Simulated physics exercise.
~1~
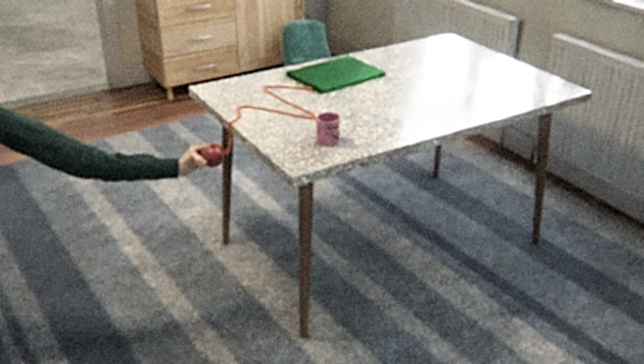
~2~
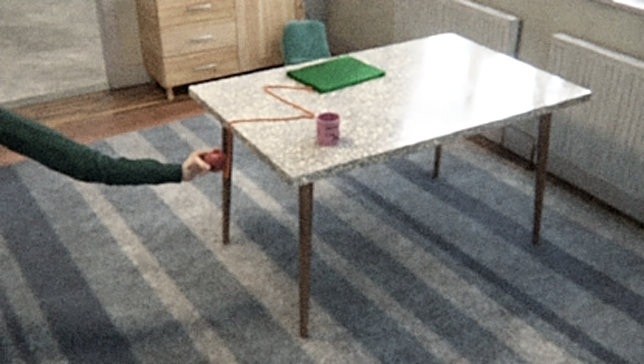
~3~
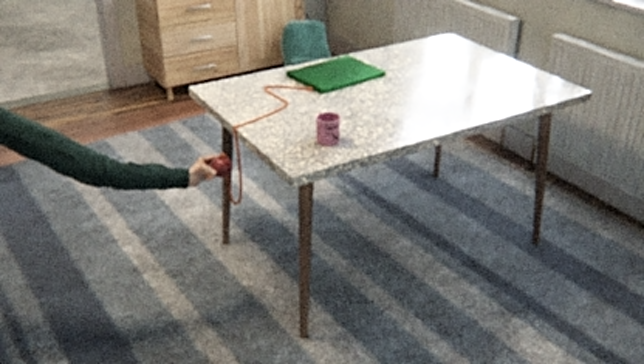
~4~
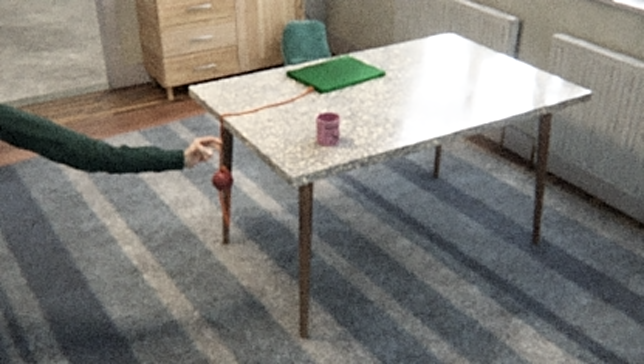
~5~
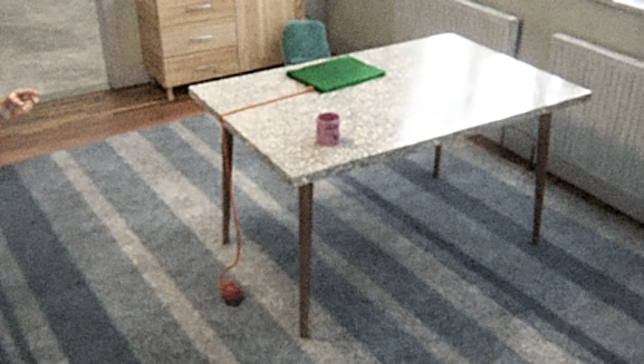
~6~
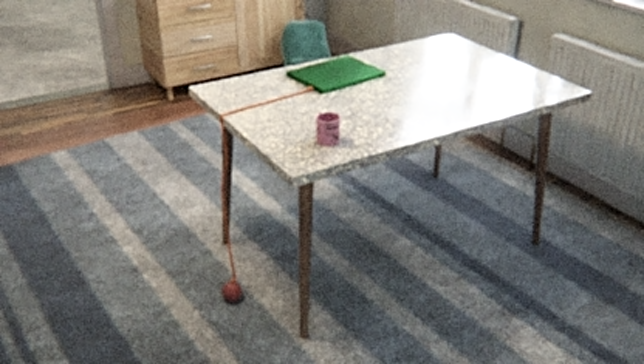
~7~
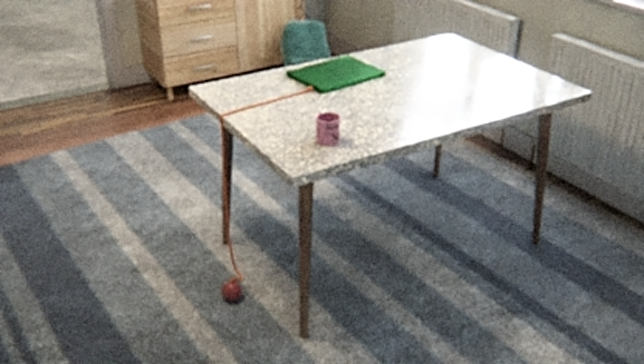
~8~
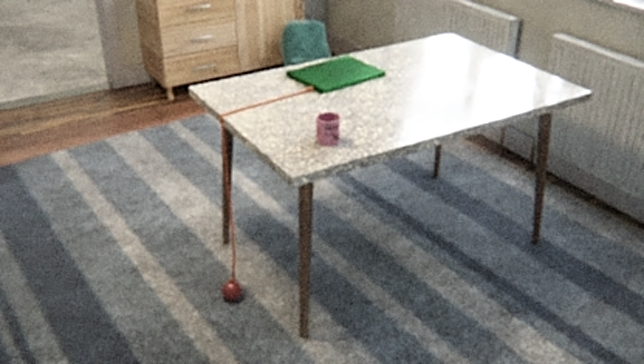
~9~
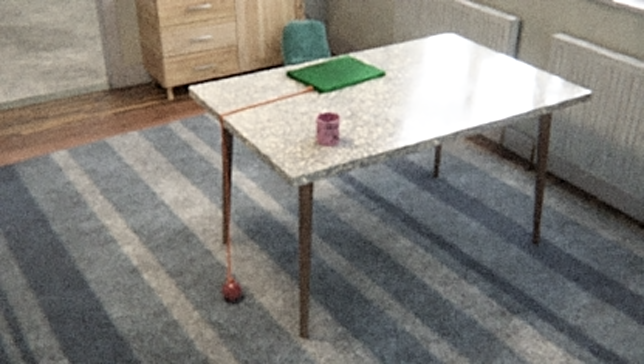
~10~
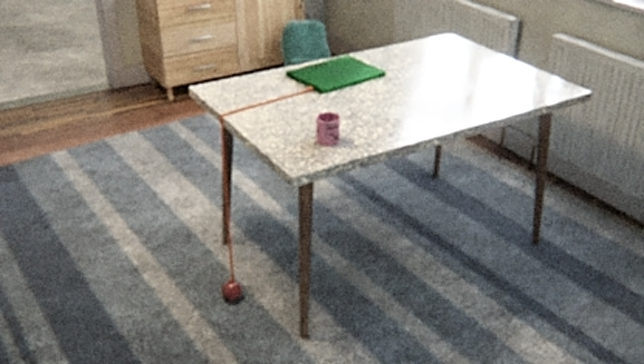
We see a hand lower a red apple on a cord past the left end of a table holding a green laptop and a pink cup, then let go and withdraw. The apple drops to the floor, trailing the cord, while the laptop and cup stay in place.
